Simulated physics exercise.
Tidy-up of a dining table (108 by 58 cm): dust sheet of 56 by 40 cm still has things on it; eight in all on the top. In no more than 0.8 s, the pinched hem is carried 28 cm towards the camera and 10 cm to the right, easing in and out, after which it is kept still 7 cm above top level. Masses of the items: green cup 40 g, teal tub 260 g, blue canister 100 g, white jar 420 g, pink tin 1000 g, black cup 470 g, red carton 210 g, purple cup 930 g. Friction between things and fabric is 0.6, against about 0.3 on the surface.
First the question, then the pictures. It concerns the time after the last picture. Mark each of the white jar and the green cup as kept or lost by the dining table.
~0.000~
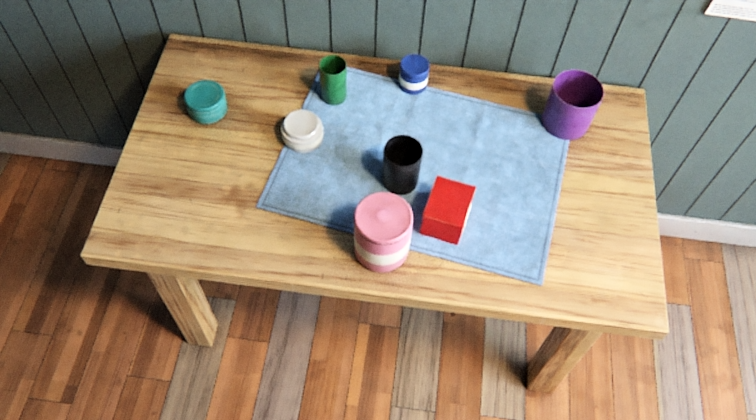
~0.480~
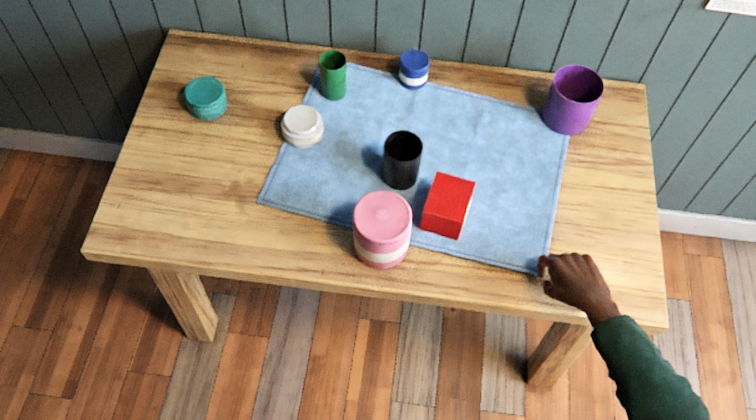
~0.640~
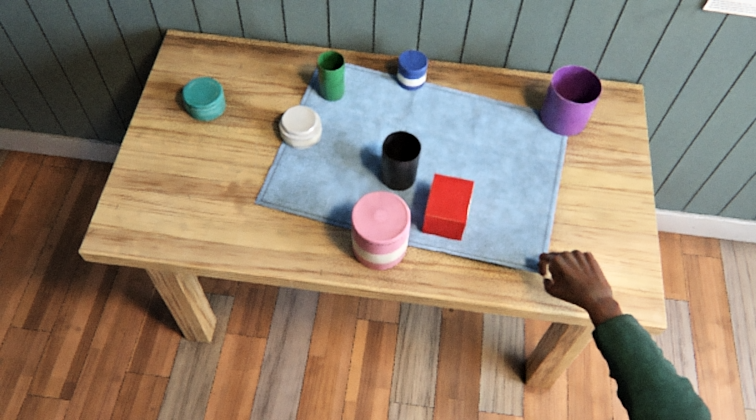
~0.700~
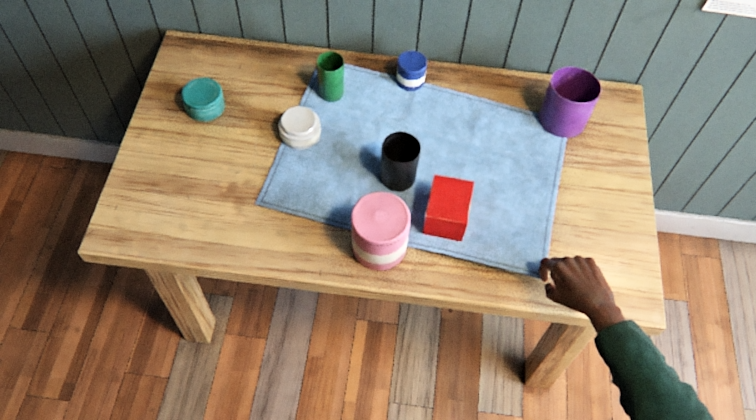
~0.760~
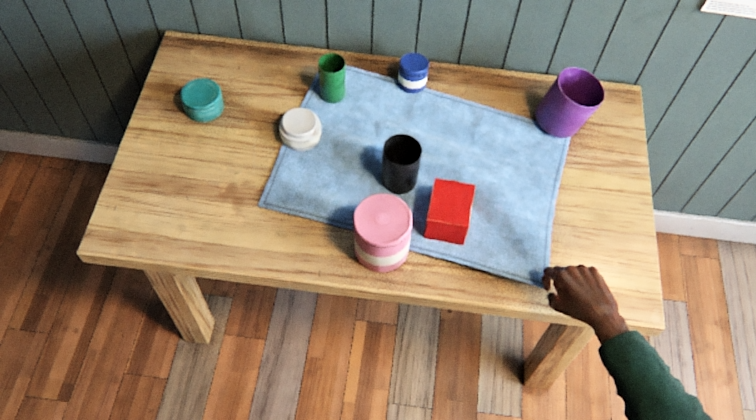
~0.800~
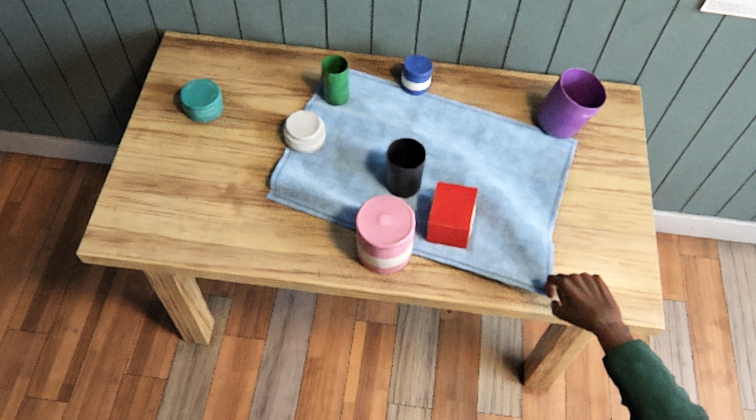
White jar: Kept; green cup: Kept.
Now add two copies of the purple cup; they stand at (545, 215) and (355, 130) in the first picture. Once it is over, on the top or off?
Going through them in turn, one leaves the top and then one survives up there.
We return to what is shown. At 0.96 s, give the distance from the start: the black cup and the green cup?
Black cup: 10 cm; green cup: 10 cm.
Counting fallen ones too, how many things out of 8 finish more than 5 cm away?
My count is 5.
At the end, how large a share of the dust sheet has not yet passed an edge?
Roughly 60%.
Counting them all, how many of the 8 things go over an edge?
1 in all.
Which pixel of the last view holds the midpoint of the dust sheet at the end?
About (540, 283).
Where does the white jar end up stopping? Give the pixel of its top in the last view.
Rest point, last frame: Approx. (435, 199).
After 1.0 s, 95 % of the dust sheet is still over the top; green cup 11 cm off its start, white jar 11 cm off its start, black cup 11 cm off its start.
After 1.1 s, 85 % of the dust sheet is still over the top; green cup 22 cm off its start, white jar 20 cm off its start, black cup 20 cm off its start.
After 1.3 s, 75 % of the dust sheet is still over the top; green cup 30 cm off its start at (458, 128), white jar 26 cm off its start at (411, 179), black cup 26 cm off its start at (502, 242).
After 1.4 s, 65 % of the dust sheet is still over the top; green cup 35 cm off its start, white jar 31 cm off its start, black cup 31 cm off its start.
After 3.0 s, 60 % of the dust sheet is still over the top; green cup 37 cm off its start at (484, 149), white jar 32 cm off its start at (435, 199), pink tin over the edge, black cup 33 cm off its start at (524, 270).
